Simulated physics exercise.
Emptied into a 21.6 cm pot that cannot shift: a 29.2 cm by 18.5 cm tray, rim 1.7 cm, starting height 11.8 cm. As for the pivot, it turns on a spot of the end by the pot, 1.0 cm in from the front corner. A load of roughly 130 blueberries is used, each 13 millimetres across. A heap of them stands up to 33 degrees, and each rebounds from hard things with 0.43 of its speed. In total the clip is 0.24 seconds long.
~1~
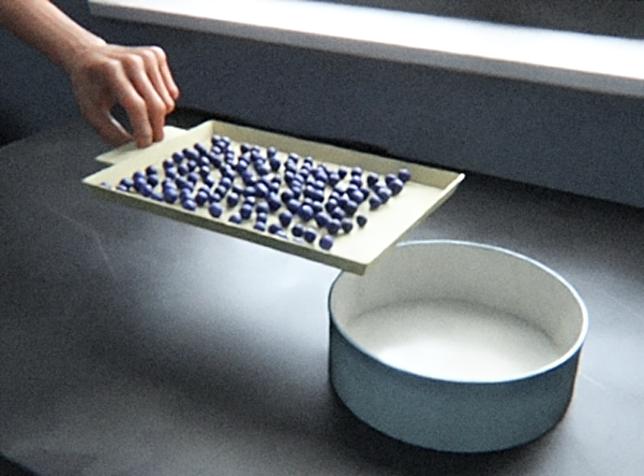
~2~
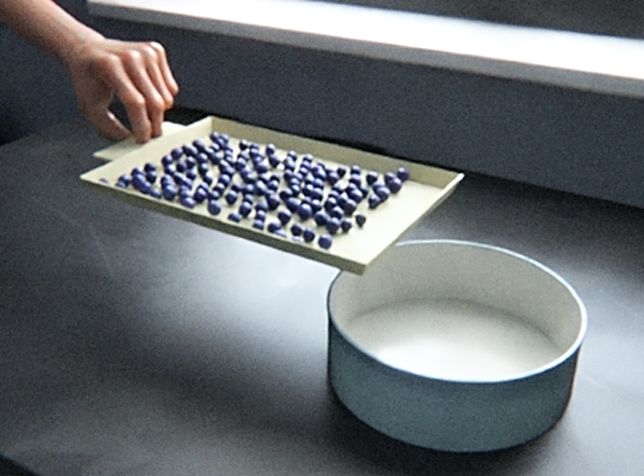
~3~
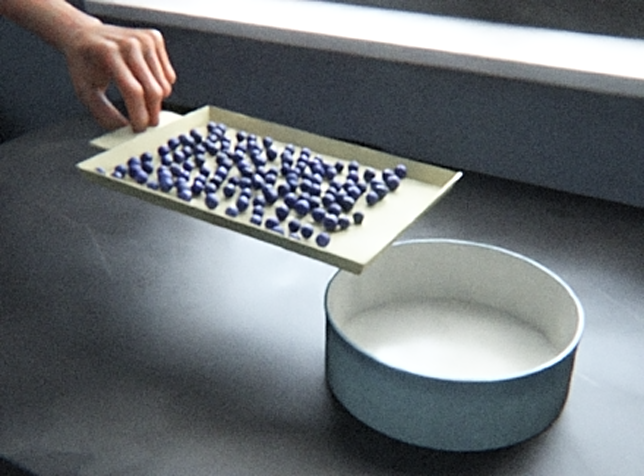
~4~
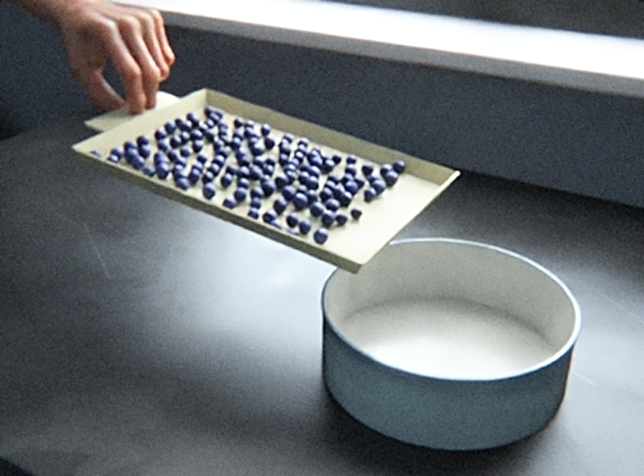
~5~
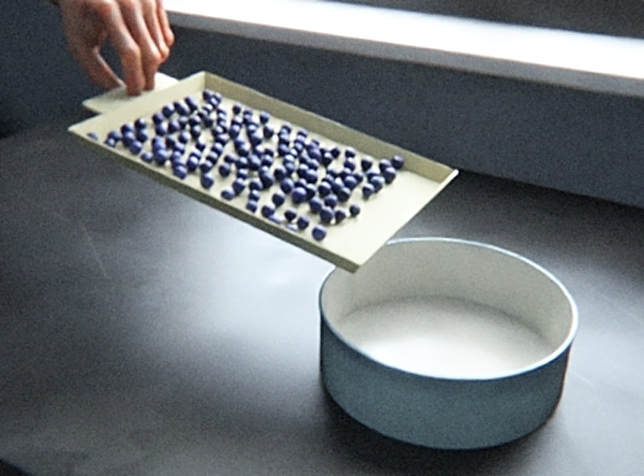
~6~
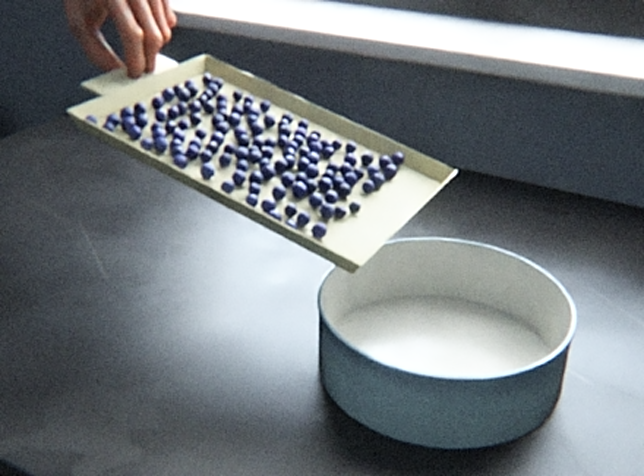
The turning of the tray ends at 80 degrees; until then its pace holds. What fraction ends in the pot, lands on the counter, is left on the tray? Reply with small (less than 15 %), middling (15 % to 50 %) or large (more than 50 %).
Pot - large, counter - small, tray - small.
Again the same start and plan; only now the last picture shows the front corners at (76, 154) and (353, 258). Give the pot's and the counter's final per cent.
The pot gets 20 and the counter 80.
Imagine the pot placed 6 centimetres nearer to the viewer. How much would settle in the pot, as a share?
With that change it comes to something like 85 in a hundred.
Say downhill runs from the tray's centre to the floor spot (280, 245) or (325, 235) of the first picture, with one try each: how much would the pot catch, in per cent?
I'd put it at roughly 35 per cent for the first tilt and roughly 65 per cent for the second.
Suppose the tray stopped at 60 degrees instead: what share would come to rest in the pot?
Around 40 per cent, then.
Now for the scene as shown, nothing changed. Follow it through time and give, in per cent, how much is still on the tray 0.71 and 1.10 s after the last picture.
Sequence: 75; 15.
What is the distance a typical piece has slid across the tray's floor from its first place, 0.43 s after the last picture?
Roughly 11 cm.
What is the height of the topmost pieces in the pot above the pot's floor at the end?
2.5 cm.
Then, 0.43 s after the last picture, tilt 46 degrees; the tray holds 100 %, the pot 0 %.
Then, 0.71 s after the last picture, tilt 67 degrees; the tray holds 75 %, the pot 15 %.
Then, 1.10 s after the last picture, tilt 80 degrees; the tray holds 15 %, the pot 75 %.
In the end, pot 100 %, counter 0 %, tray 0 %.
